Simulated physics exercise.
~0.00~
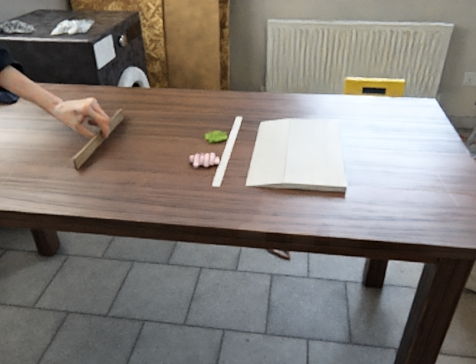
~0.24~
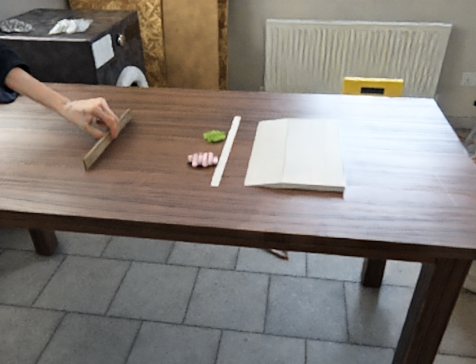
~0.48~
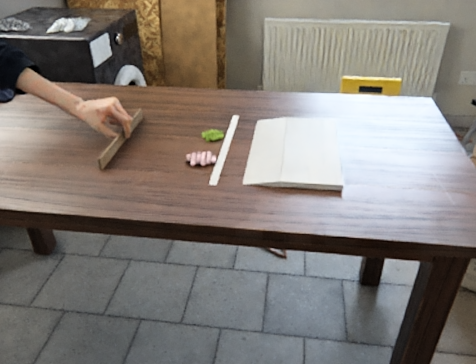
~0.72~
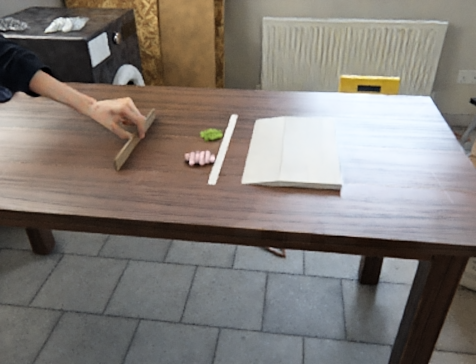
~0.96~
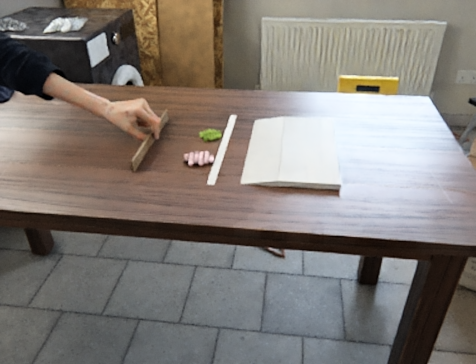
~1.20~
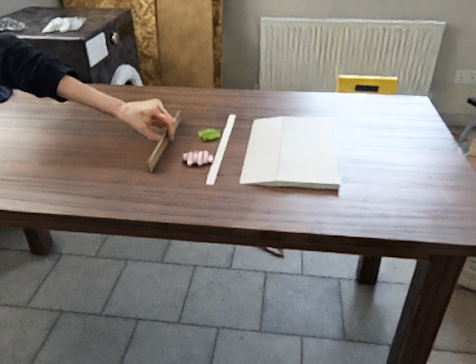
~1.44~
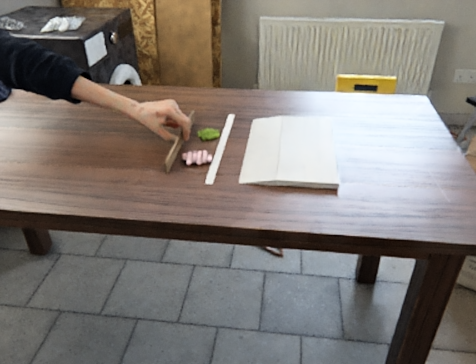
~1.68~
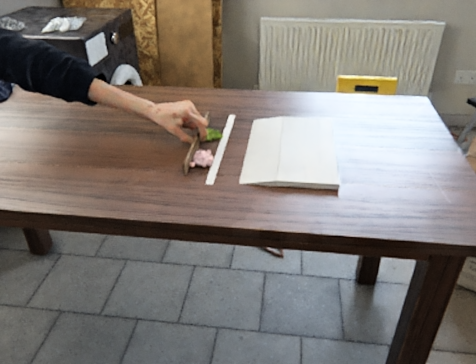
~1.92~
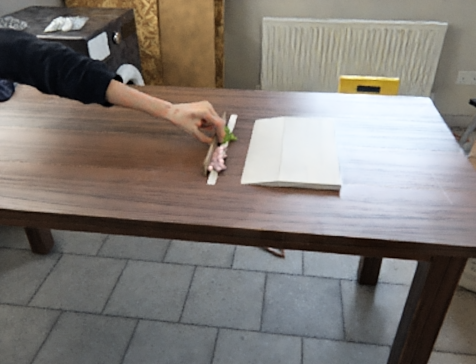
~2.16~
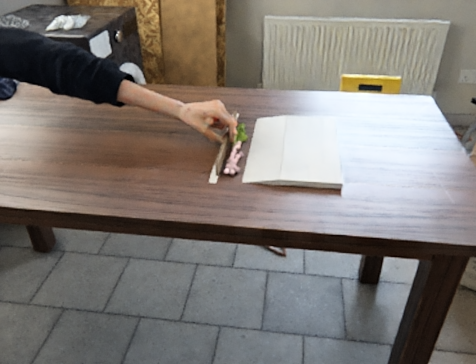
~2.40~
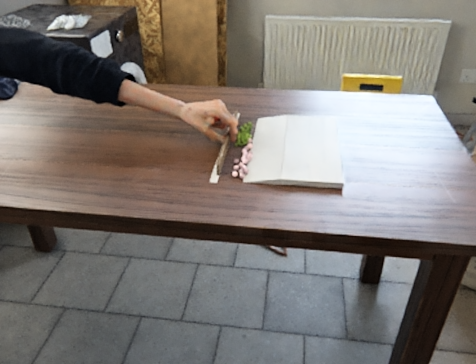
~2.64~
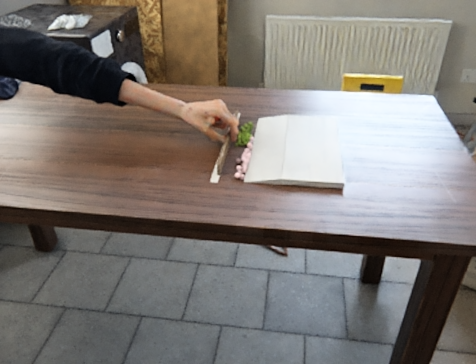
Hand sliding a wooden strip rightward across a table, pushing pink and green pieces over white tape to rest beside a white slab.
